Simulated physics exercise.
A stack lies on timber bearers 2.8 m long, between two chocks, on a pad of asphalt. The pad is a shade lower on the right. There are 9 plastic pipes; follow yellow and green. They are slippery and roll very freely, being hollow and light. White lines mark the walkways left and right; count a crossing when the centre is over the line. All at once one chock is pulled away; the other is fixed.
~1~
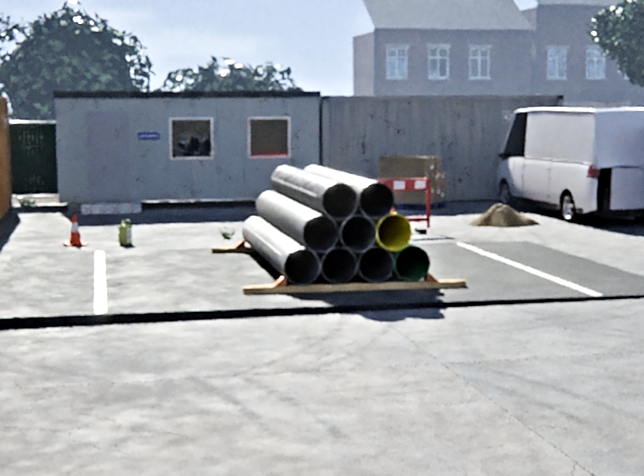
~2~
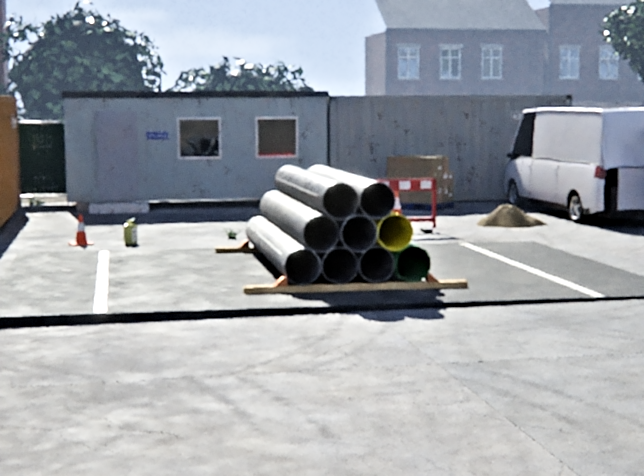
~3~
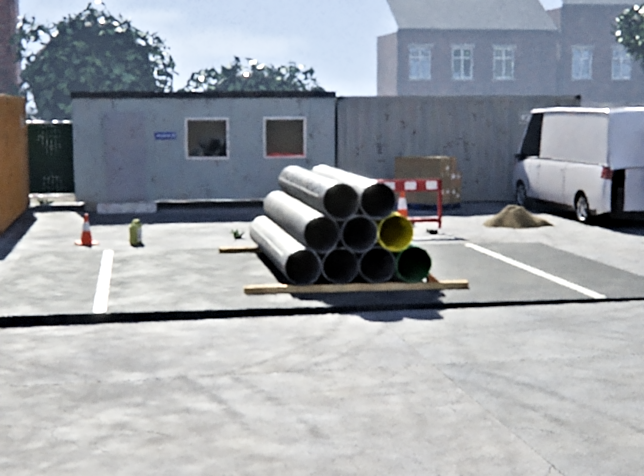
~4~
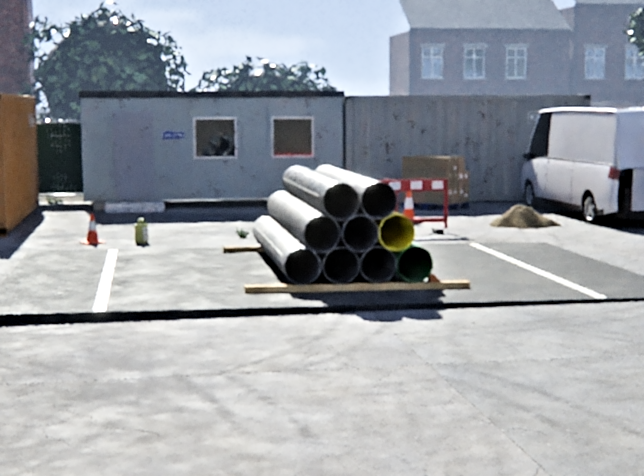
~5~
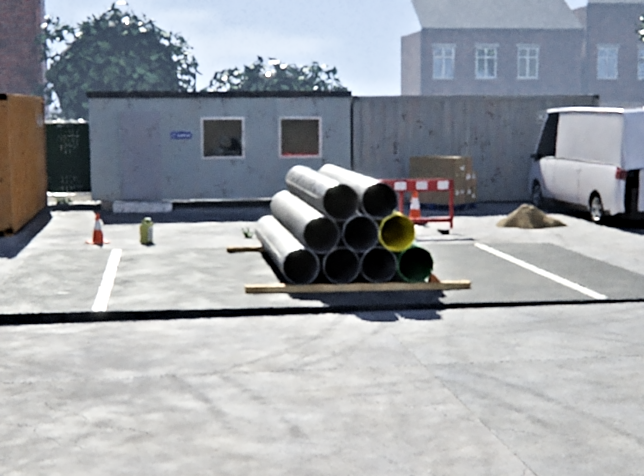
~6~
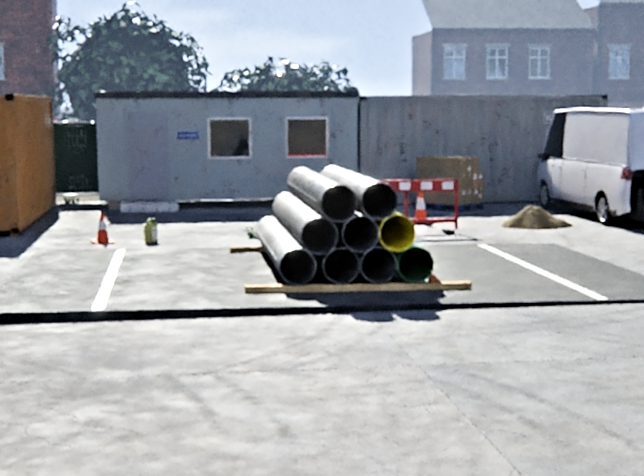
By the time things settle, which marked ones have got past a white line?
Yellow keeps its middle inside the lines. Green does not cross a line.
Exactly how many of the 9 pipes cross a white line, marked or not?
2 of them.
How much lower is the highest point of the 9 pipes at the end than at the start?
About 40 cm.
Another 0.4 s on from the last picture, yellow is up on others, 95 cm from the bearers' right end; green is on the bearers, 70 cm from the bearers' right end; 0 past a line.
In the end (8.6 s after the last picture), yellow is up on others, 95 cm from the bearers' right end; green is on the bearers, 70 cm from the bearers' right end; 2 past a line.
